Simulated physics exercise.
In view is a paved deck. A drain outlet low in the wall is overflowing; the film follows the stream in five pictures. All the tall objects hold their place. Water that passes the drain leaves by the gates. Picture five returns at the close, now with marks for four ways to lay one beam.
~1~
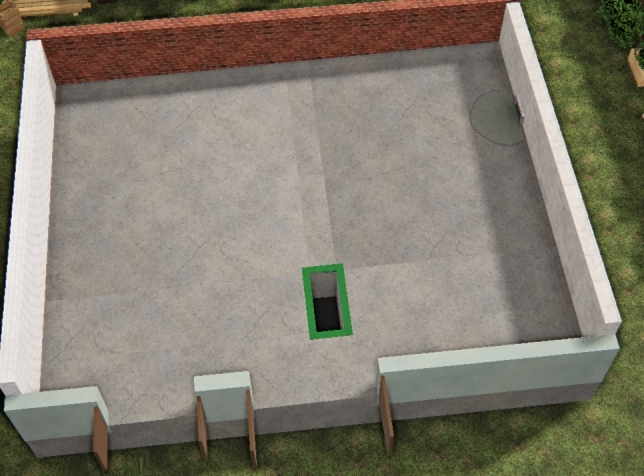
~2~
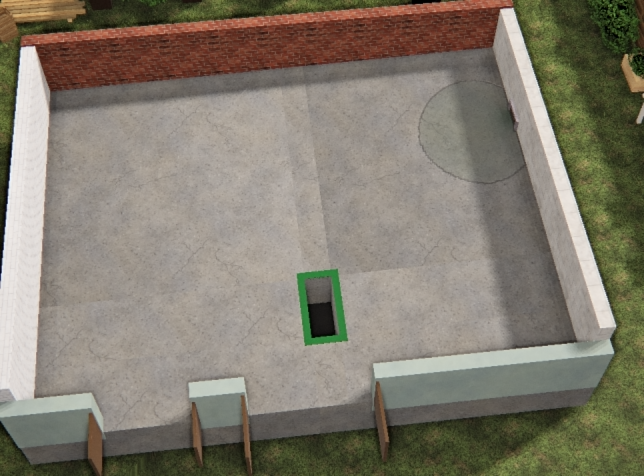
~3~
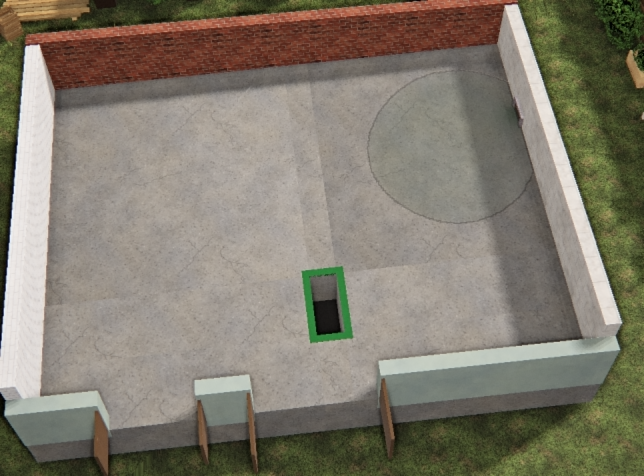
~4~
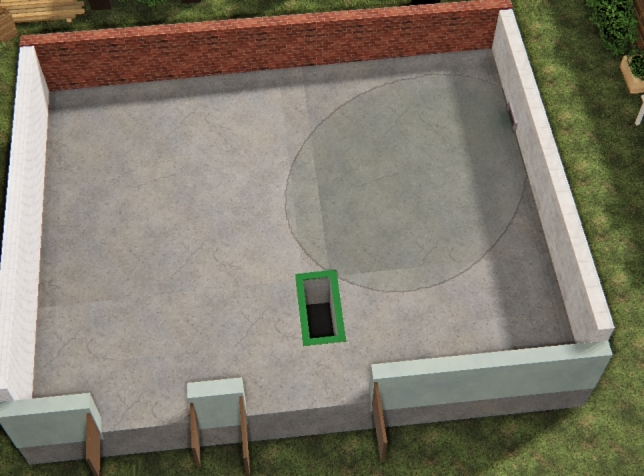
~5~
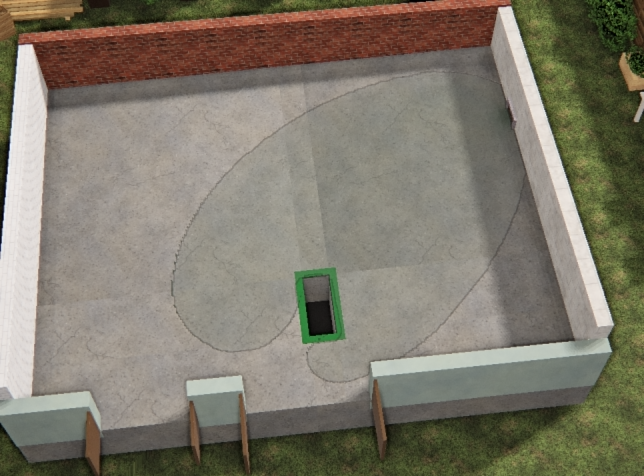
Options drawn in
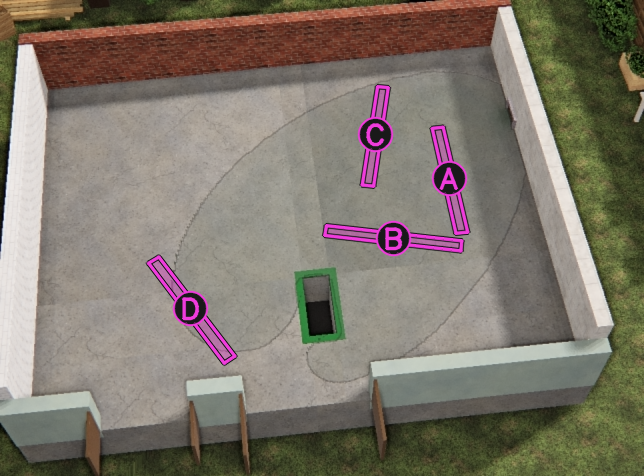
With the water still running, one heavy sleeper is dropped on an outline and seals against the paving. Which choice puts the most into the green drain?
Go for C.
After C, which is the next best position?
That would be D.
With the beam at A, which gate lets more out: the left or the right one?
The left gate.
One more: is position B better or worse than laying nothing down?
Worse.
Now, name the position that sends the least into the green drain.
It is B.
In magenta, A from (461, 232) to (437, 127); B from (325, 230) to (461, 245); C from (367, 185) to (382, 87); D from (153, 260) to (229, 359).
For position A, about 6 % of the stream goes into the green drain, about 89 % out by the gates.
For position B, next to none of the stream goes into the green drain, about 98 % out by the gates.
For position C, about 48 % of the stream goes into the green drain, about 45 % out by the gates.
For position D, about 29 % of the stream goes into the green drain, about 66 % out by the gates.
